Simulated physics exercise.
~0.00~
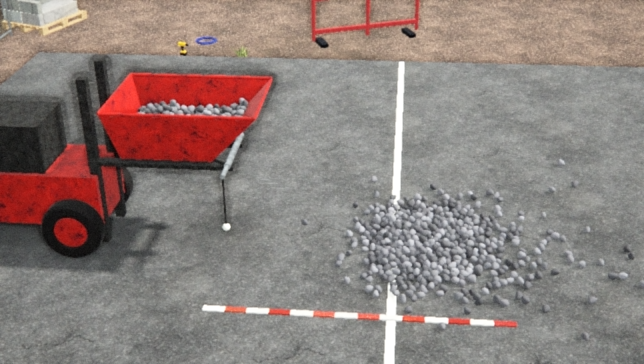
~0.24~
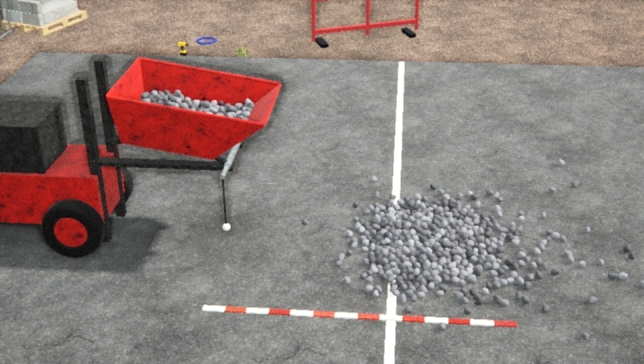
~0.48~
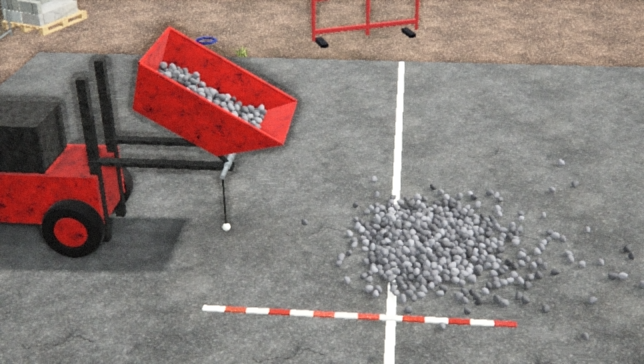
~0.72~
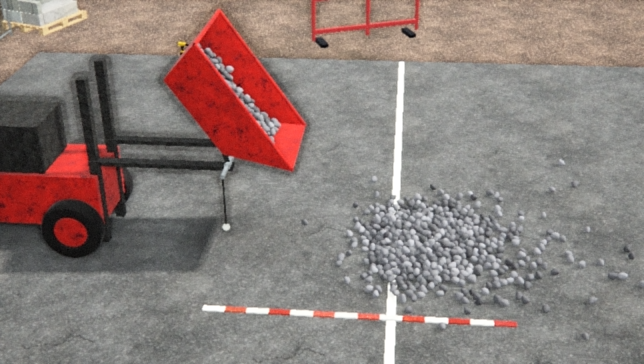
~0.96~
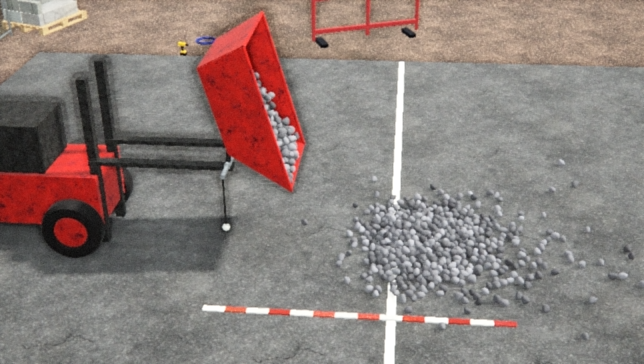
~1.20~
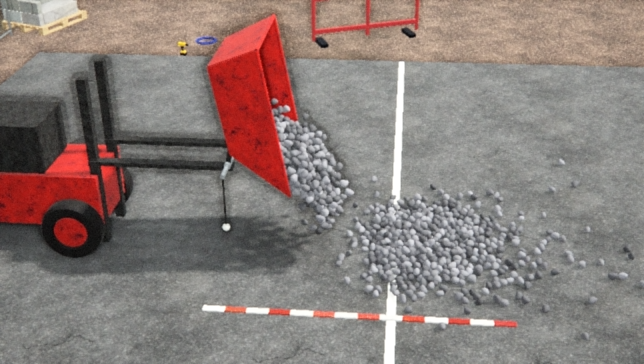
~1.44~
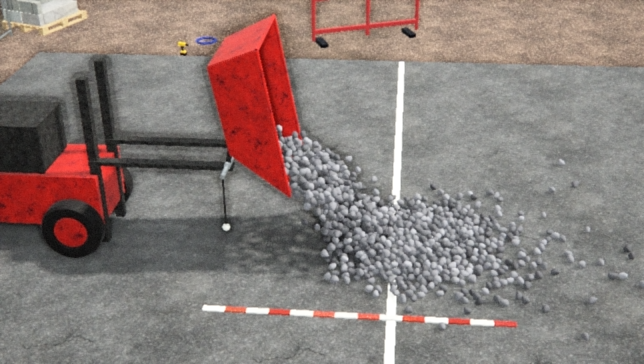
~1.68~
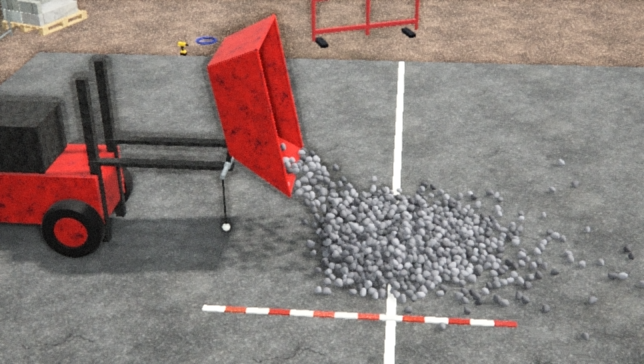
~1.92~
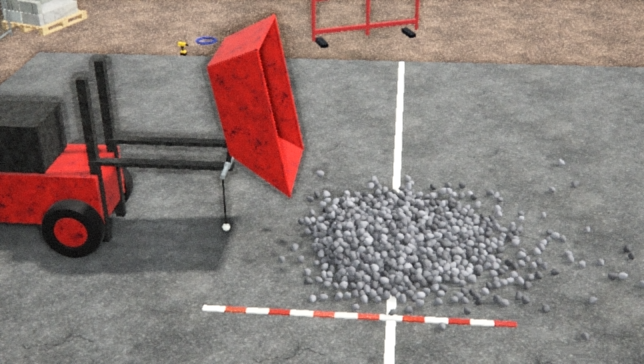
At the start, a red forklift at the left holds a red skip of grey stones above level grey ground, while an earlier heap lies loose across a painted white line, behind a red-and-white striped staff. The skip tips forward to the right, steeper and steeper, and the stones stay inside at first. Once it is nearly upright, they pour out over its lower edge and slide down onto the near side of the heap. The stream thins until the skip is empty. It stays steeply tipped, and the widened heap rests on both sides of the line.
